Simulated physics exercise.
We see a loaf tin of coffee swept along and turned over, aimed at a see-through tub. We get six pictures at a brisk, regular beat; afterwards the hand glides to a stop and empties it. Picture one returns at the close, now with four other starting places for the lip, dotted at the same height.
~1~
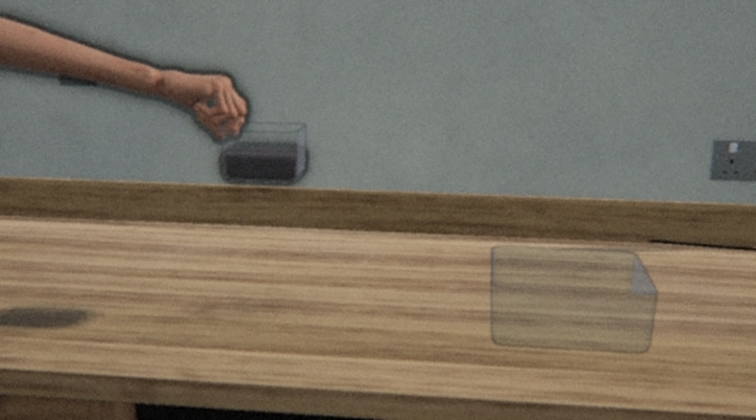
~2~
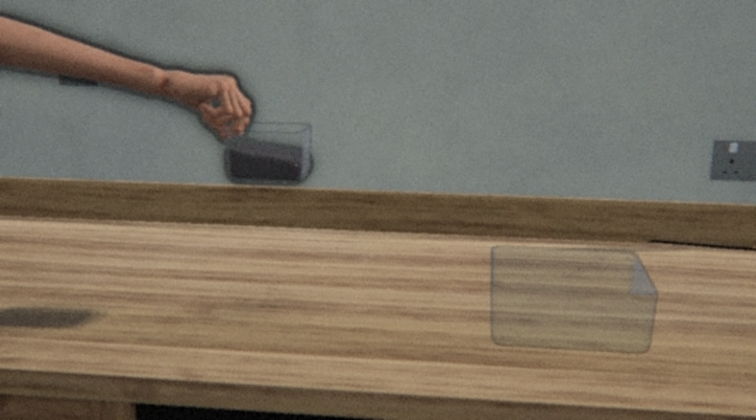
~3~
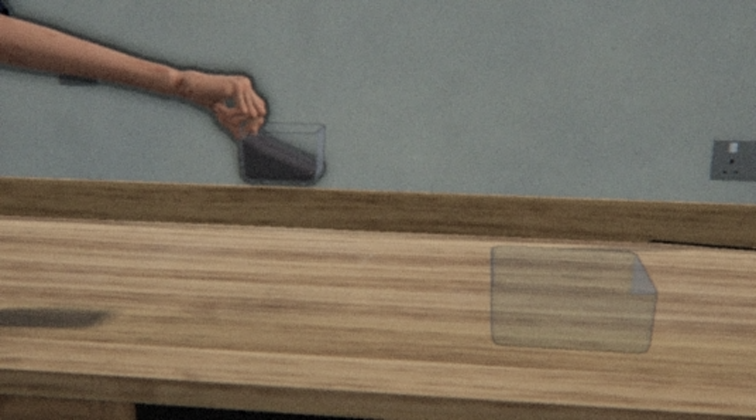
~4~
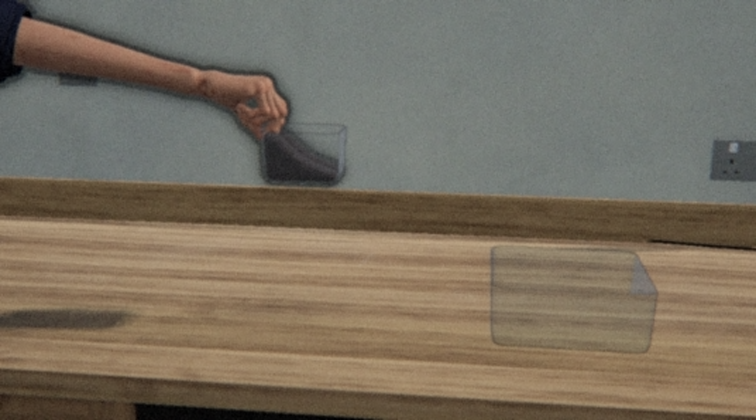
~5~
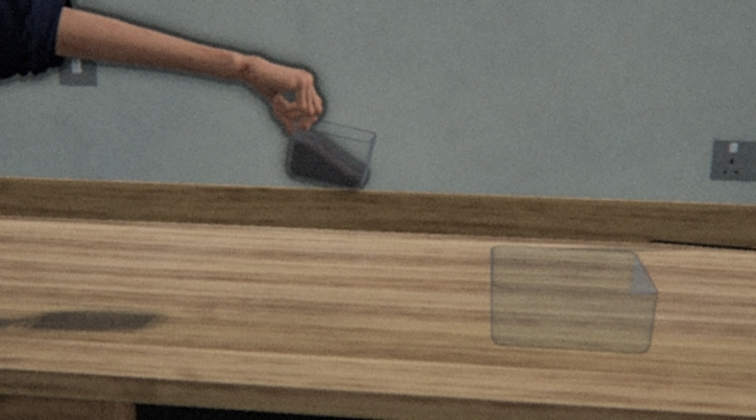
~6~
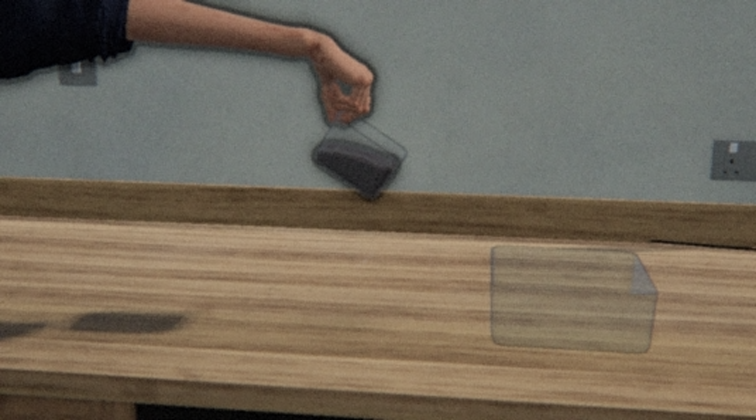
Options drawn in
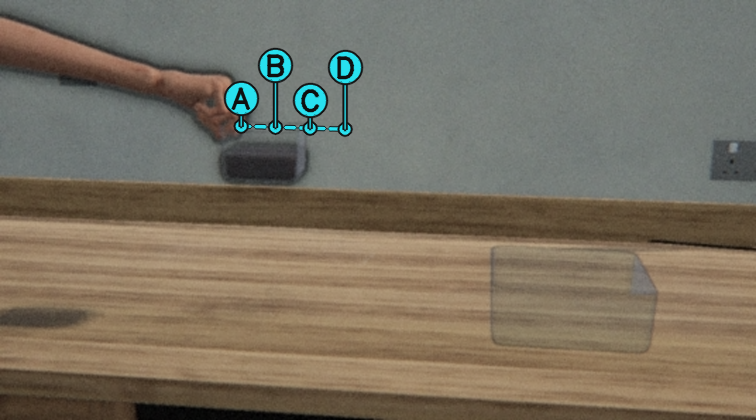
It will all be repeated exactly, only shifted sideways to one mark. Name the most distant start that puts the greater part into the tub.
The limit is B.
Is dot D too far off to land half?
No, that is safe.
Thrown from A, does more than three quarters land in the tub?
No, less.
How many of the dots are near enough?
Three.
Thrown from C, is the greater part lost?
No.
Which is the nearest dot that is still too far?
That is dot A.
On the marked copy, A at (241, 126); B at (275, 127); C at (310, 128); D at (345, 129).
For dot A, about 24 % lands in the tub, 68 % falls short and 8 % goes beside or beyond.
For dot B, about 73 % lands in the tub, 13 % falls short and 15 % goes beside or beyond.
For dot C, about 72 % lands in the tub, 8 % falls short and 20 % goes beside or beyond.
For dot D, about 80 % lands in the tub, 10 % falls short and 9 % goes beside or beyond.
